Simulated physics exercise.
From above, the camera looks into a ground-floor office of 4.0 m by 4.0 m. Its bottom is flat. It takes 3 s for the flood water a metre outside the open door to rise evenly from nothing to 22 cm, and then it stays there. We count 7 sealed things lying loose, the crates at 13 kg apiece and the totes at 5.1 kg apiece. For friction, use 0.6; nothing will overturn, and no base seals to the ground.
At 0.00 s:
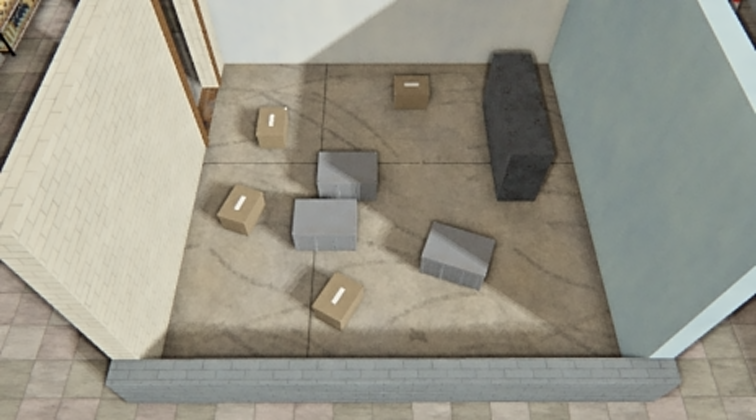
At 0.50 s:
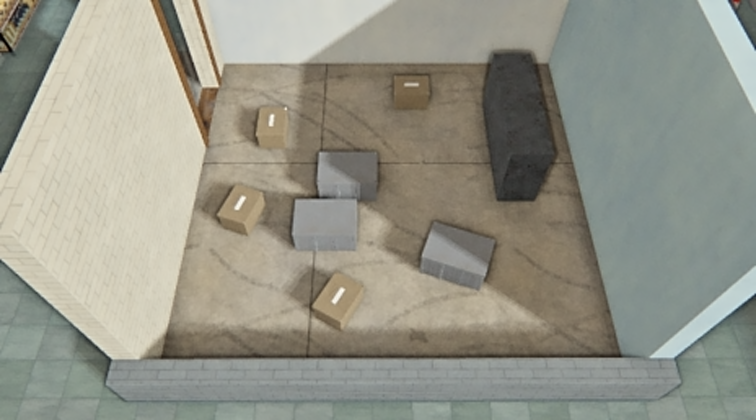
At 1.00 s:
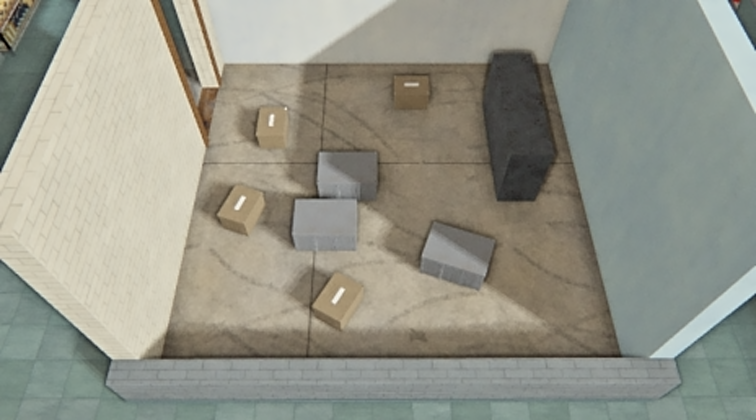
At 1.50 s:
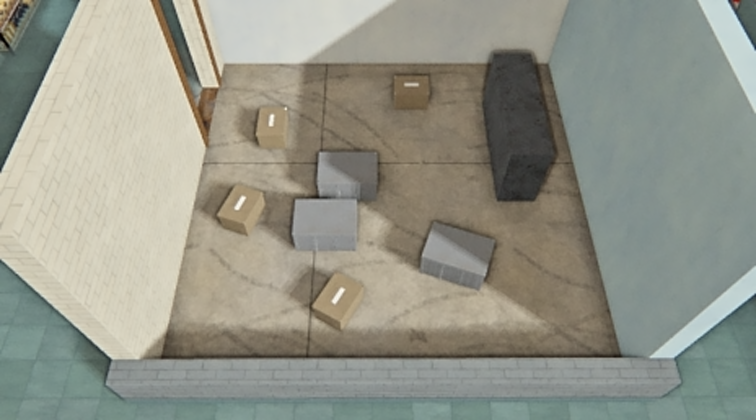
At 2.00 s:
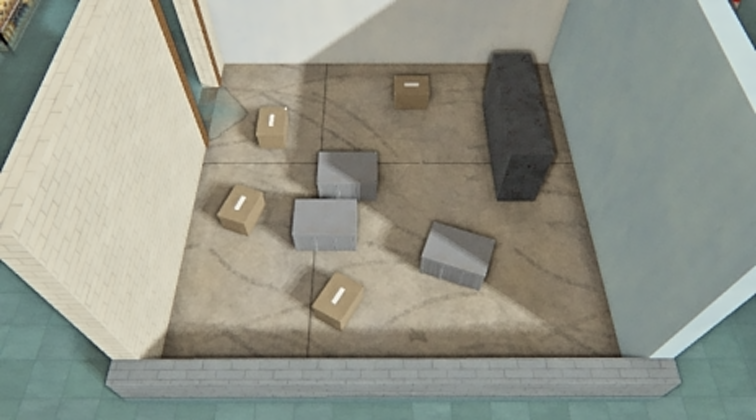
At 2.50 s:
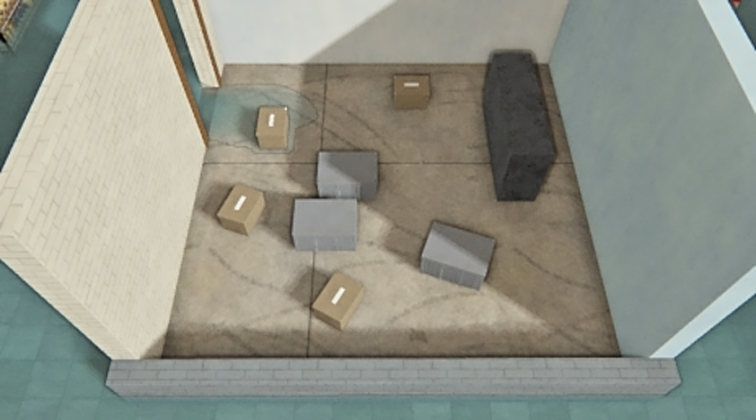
In this clip, brown boxes and grey blocks sit still on a room's floor, seen from above, as the paving outside turns blue-green; then a shallow sheet of water enters through the left doorway and spreads around the nearest box.
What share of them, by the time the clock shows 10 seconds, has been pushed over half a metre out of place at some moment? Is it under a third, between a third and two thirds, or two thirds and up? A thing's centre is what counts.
It is between a third and two thirds.
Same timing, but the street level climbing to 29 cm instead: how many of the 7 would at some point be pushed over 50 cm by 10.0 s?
Then the count would be 5.
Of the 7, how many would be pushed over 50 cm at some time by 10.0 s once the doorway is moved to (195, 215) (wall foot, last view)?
In that case the number is 5.
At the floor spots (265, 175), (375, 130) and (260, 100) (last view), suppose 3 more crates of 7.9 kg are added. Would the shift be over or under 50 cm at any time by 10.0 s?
Within the limit; beyond the limit; beyond the limit.
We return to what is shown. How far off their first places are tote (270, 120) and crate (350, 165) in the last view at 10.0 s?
Respectively 200 and 60 centimetres.
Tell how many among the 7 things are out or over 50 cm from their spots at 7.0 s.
The number comes to 2.
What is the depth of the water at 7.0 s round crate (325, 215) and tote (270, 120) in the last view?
Some 3 cm at the first, some 7 cm at the second.
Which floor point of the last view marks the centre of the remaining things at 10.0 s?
Near (389, 256).
After 3.5 s 1 of 7 are over 50 cm from their spots; 0 afloat.
After 4.5 s 1 of 7 are over 50 cm from their spots; 0 afloat.
After 7.0 s 2 of 7 are over 50 cm from their spots; 2 afloat.
After 10.0 s 3 of 7 are over 50 cm from their spots, and 3 have been at some point; 3 afloat.
